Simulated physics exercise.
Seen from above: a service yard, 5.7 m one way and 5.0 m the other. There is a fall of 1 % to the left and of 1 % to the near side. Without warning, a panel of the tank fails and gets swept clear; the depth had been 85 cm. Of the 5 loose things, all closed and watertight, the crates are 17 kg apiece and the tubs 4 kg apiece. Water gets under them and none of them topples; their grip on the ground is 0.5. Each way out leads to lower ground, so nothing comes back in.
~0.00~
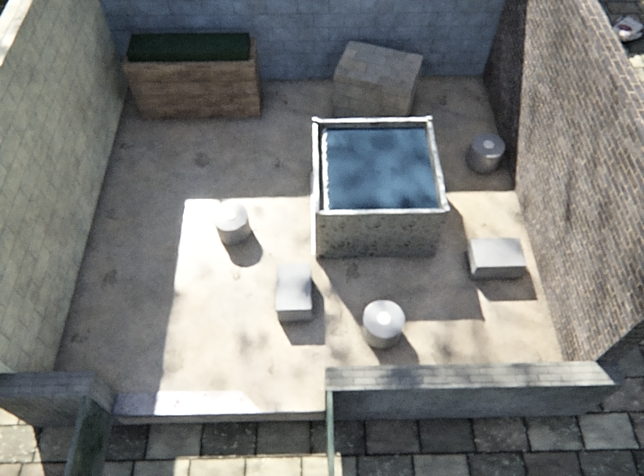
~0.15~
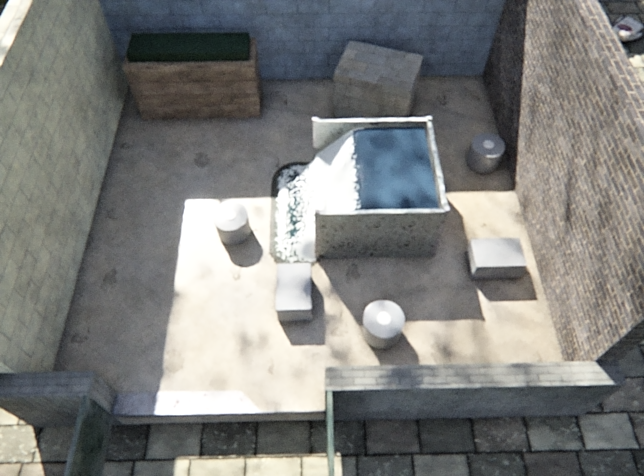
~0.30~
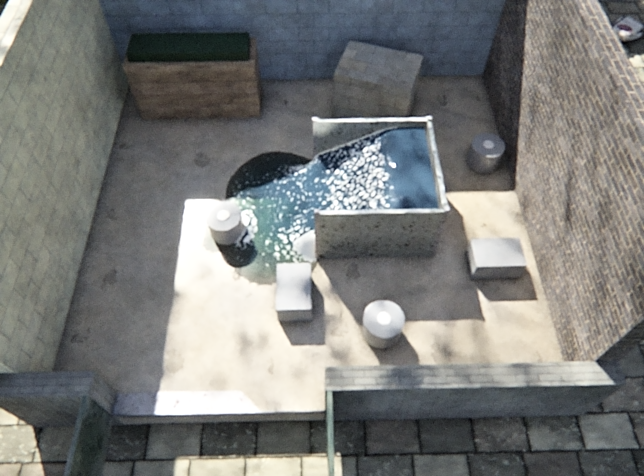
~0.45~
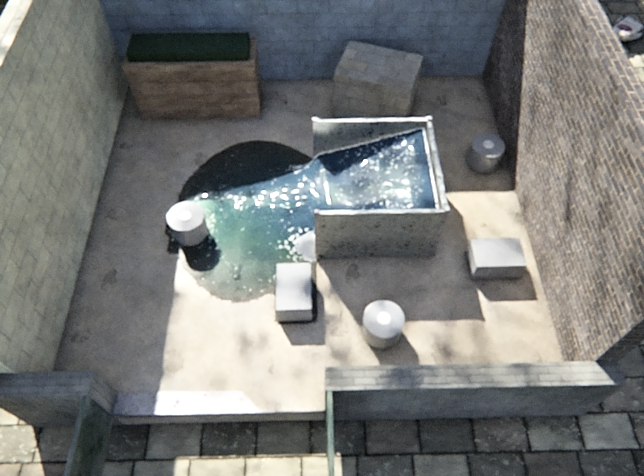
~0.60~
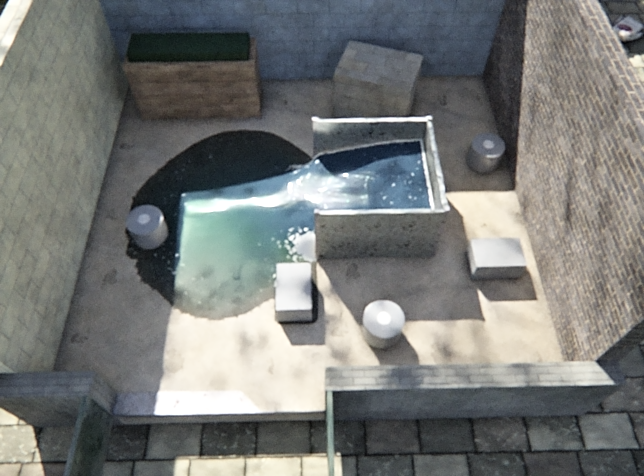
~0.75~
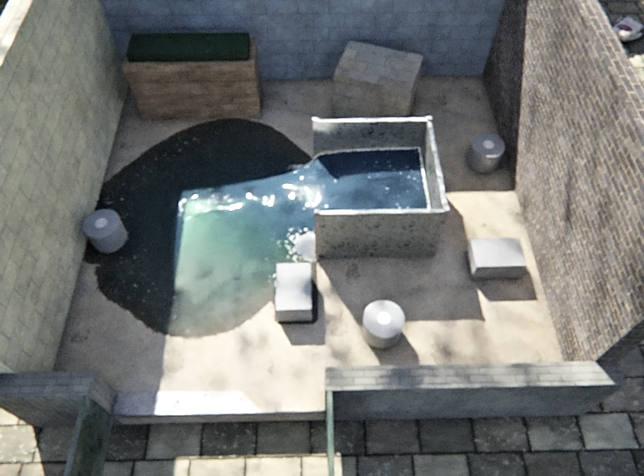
In a walled yard seen from above, water pours from the left side of a raised square tank and spreads across the ground in a widening pool, carrying one pale tub leftward while the other loose objects stay put.
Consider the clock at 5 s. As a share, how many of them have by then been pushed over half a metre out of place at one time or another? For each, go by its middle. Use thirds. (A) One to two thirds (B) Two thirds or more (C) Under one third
One to two thirds (A).
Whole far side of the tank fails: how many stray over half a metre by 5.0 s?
Count: 2.
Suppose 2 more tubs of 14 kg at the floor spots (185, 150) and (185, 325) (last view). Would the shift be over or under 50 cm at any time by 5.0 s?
In the order asked they come out beyond the limit, beyond the limit.
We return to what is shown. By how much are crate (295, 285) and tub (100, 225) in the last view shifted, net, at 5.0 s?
Taking them in order: 0 cm and gone out.
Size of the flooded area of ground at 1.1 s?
Around 12 m2 of it.
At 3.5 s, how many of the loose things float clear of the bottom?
The count is 1.
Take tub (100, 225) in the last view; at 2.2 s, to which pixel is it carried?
Around (69, 291).
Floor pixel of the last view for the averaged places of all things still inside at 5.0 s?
I'd say about (434, 254) in the last view.
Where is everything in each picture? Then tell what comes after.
In the first picture, a tub at (231, 215) rests on the ground; a crate at (294, 286) rests on the ground; water covers 1.9 m2; 0 of 5 have shifted.
In the second picture, a tub at (231, 215) rests on the ground; a crate at (294, 286), on the bottom; 2.8 m2 under water; 0 of 5 have shifted.
In the third picture, a tub at (224, 215), on the bottom, 8 cm from its start; a crate at (294, 286), on the bottom; 4.0 m2 under water; 1 of 5 have shifted.
In the fourth picture, a tub at (186, 216) rests on the ground, 55 cm from its start; a crate at (294, 286), on the bottom; 5.7 m2 under water; 1 of 5 have shifted.
In the fifth picture, a tub at (144, 219), on the bottom, 107 cm from its start; a crate at (294, 286), on the bottom; water covers 7.5 m2; 1 of 5 have shifted.
In the sixth picture, a tub at (101, 223), on the bottom, 159 cm from its start; a crate at (294, 286) rests on the ground; 9.7 m2 under water; 1 of 5 have shifted.
After 1.1 s 1 of 5 are over 50 cm from their spots; 1 afloat.
After 2.2 s 1 of 5 are over 50 cm from their spots; 1 afloat.
After 3.5 s 1 of 5 are over 50 cm from their spots; 1 afloat.
After 5.0 s 2 of 5 are over 50 cm from their spots, and 2 have been at some point; 0 afloat.
